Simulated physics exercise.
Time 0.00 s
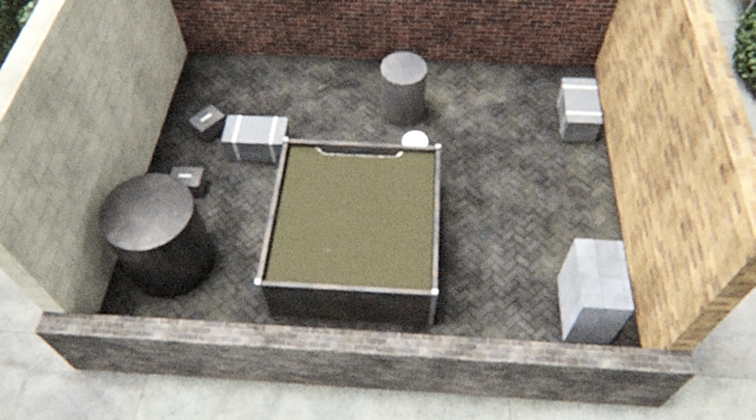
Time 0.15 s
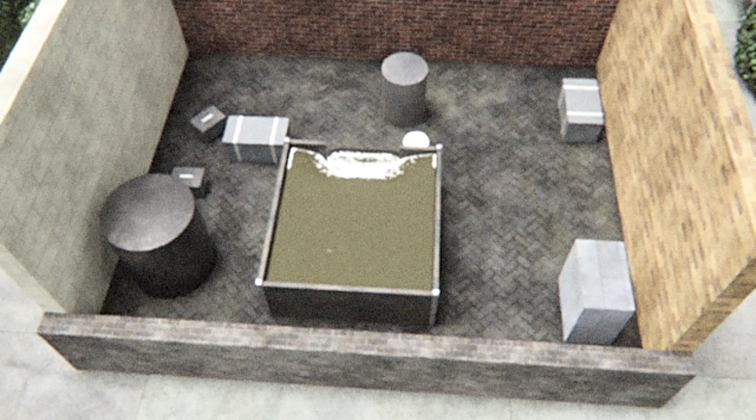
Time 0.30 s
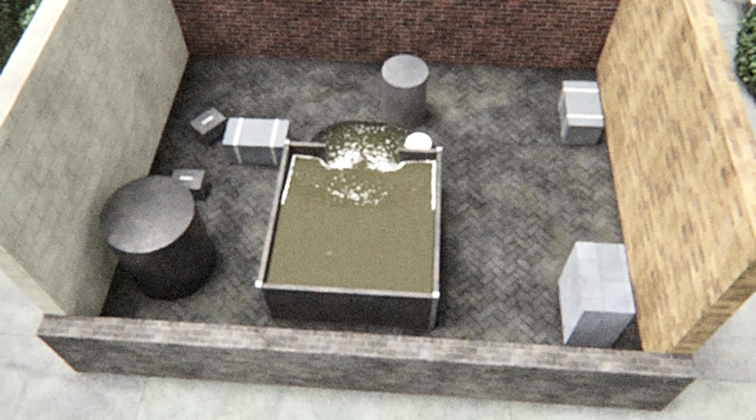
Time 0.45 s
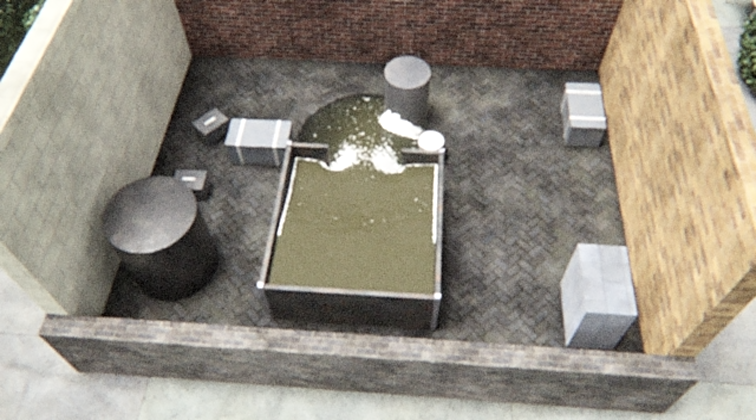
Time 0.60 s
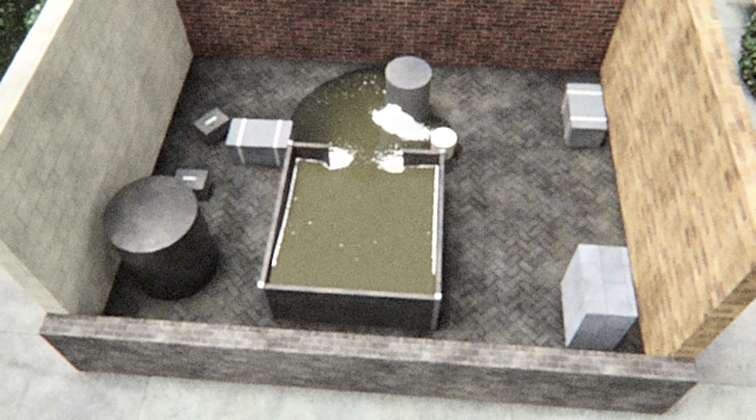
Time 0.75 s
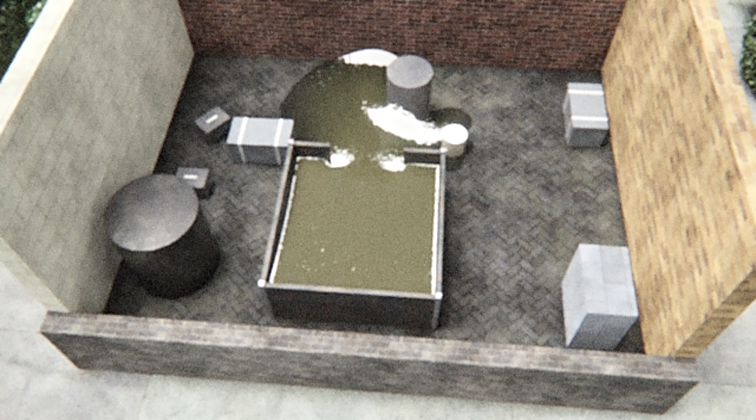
Walled brick yard from above, murky water bursting from the back of a tank, spreading around a cylinder and pushing a white pail right.
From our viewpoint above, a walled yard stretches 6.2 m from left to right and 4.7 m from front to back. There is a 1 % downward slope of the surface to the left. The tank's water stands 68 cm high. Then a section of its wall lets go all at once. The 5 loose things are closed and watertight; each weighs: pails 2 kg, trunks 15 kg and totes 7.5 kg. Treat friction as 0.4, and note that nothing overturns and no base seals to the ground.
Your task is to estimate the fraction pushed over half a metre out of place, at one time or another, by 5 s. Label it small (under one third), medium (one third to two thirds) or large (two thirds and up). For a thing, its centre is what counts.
Large.
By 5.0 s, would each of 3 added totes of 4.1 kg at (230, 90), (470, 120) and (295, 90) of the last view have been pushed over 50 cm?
Result, one by one: Exceeded, exceeded and exceeded.
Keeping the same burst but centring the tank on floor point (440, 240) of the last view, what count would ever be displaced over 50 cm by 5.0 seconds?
Count: 4.
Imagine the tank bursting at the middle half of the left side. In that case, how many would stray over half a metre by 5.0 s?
Count: 2.
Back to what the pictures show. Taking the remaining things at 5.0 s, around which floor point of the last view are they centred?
I'd put it around (389, 225).
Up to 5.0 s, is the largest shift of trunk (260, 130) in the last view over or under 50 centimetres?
Within it.
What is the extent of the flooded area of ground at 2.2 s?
Some 16 m2.
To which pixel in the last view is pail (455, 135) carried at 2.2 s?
My estimate: Around (586, 176).
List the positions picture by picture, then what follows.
In the first frame, a pail at (415, 141) rests on the ground; a trunk at (582, 100) rests on the ground; 3.3 m2 under water; 0 of 5 have shifted.
In the second frame, a pail at (416, 142), on the bottom; a trunk at (583, 101), on the bottom; 3.9 m2 under water; 0 of 5 have shifted.
In the third frame, a pail at (419, 143), on the bottom, 4 cm from its start; a trunk at (583, 103), on the bottom; water covers 4.6 m2; 0 of 5 have shifted.
In the fourth frame, a pail at (431, 141) rests on the ground, 18 cm from its start; a trunk at (586, 105) rests on the ground; 5.3 m2 under water; 1 of 5 have shifted.
In the fifth frame, a pail at (444, 138), on the bottom, 35 cm from its start; a trunk at (587, 106) rests on the ground; 6.2 m2 under water; 1 of 5 have shifted.
In the sixth frame, a pail at (455, 134) rests on the ground, 49 cm from its start; a trunk at (588, 105), on the bottom; 7.1 m2 under water; 1 of 5 have shifted.
After 1.1 s 1 of 5 are over 50 cm from their spots; 0 afloat.
After 2.2 s 1 of 5 are over 50 cm from their spots; 0 afloat.
After 3.5 s 3 of 5 are over 50 cm from their spots; 2 afloat.
After 5.0 s 4 of 5 are over 50 cm from their spots, and 4 have been at some point; 3 afloat.
